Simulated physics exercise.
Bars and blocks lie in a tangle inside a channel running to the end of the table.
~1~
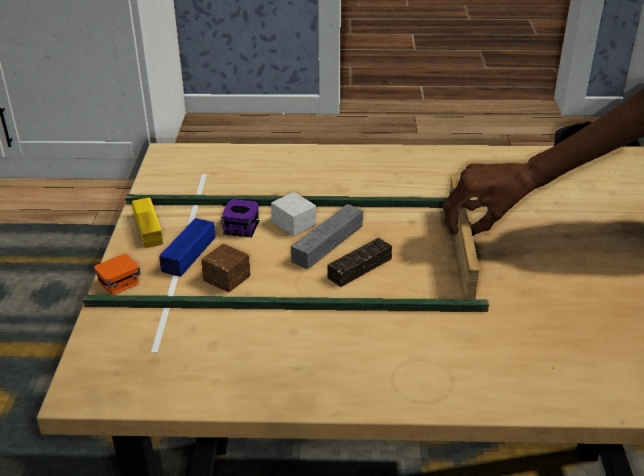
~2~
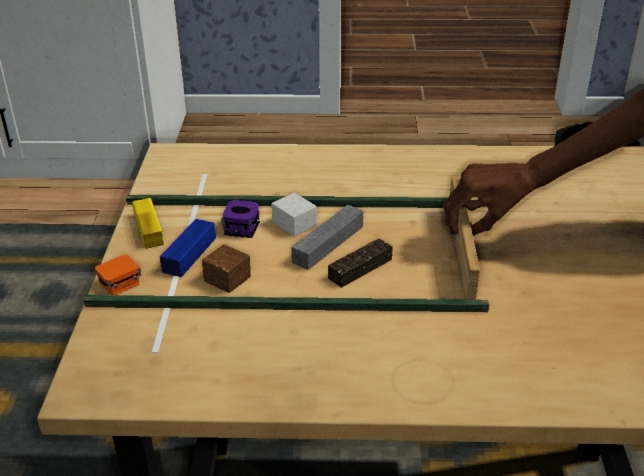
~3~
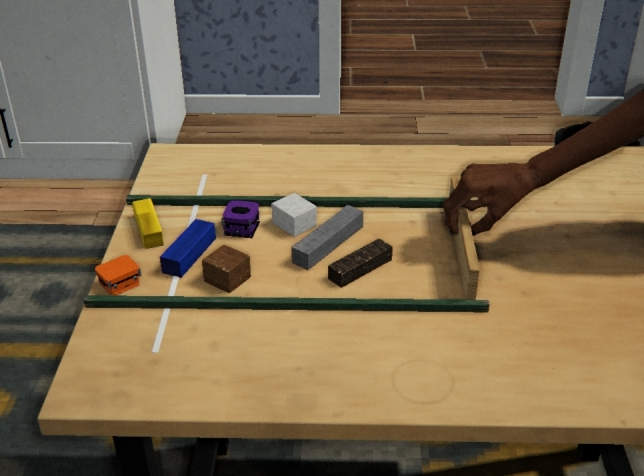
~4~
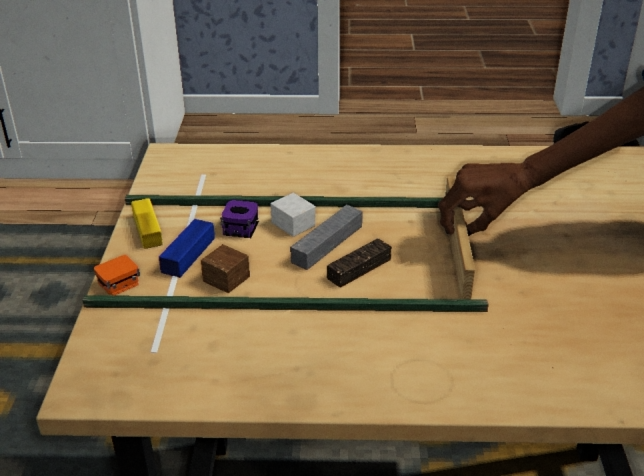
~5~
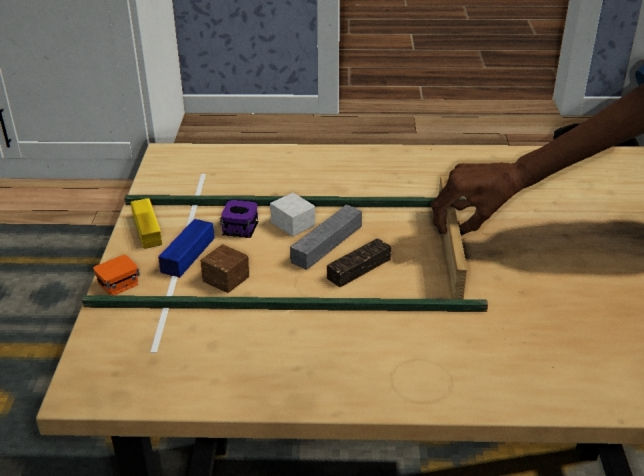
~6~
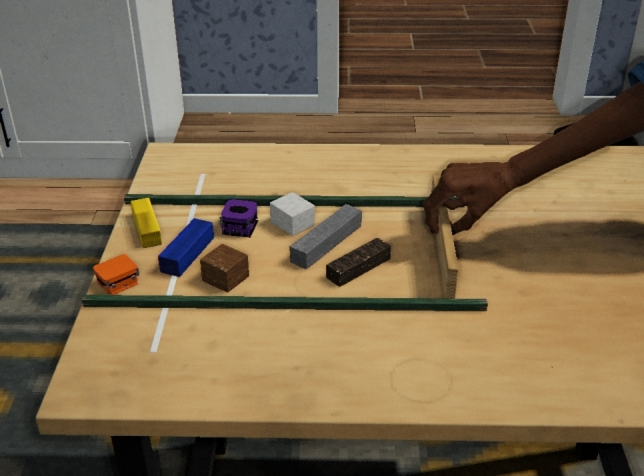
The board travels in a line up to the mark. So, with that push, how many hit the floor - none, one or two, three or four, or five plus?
I'd say one or two.
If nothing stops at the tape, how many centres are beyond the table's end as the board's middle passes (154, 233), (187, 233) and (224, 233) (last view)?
Taking the three positions in turn, the counts come to 4, 2 and 0.
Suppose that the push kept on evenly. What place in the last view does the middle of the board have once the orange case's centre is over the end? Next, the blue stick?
Estimated middle: (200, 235), and (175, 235) for the other.
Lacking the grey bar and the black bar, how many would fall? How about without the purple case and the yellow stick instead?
First 0, then 0.
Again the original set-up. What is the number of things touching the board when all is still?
The number is 2.
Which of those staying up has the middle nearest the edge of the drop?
Answer: The blue stick.
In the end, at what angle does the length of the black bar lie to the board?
It sits some 0° out of line.
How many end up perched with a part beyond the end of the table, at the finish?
The count would be 2.
A little later, none off yet; orange case at rest near (117, 276); yellow stick at rest near (146, 222); blue stick at rest near (187, 247).
Next, none off yet; orange case at rest near (117, 276); yellow stick at rest near (146, 222); blue stick shifted a little near (169, 250).
When it is over, the number that fall off is one or two; down, yellow stick and orange case.
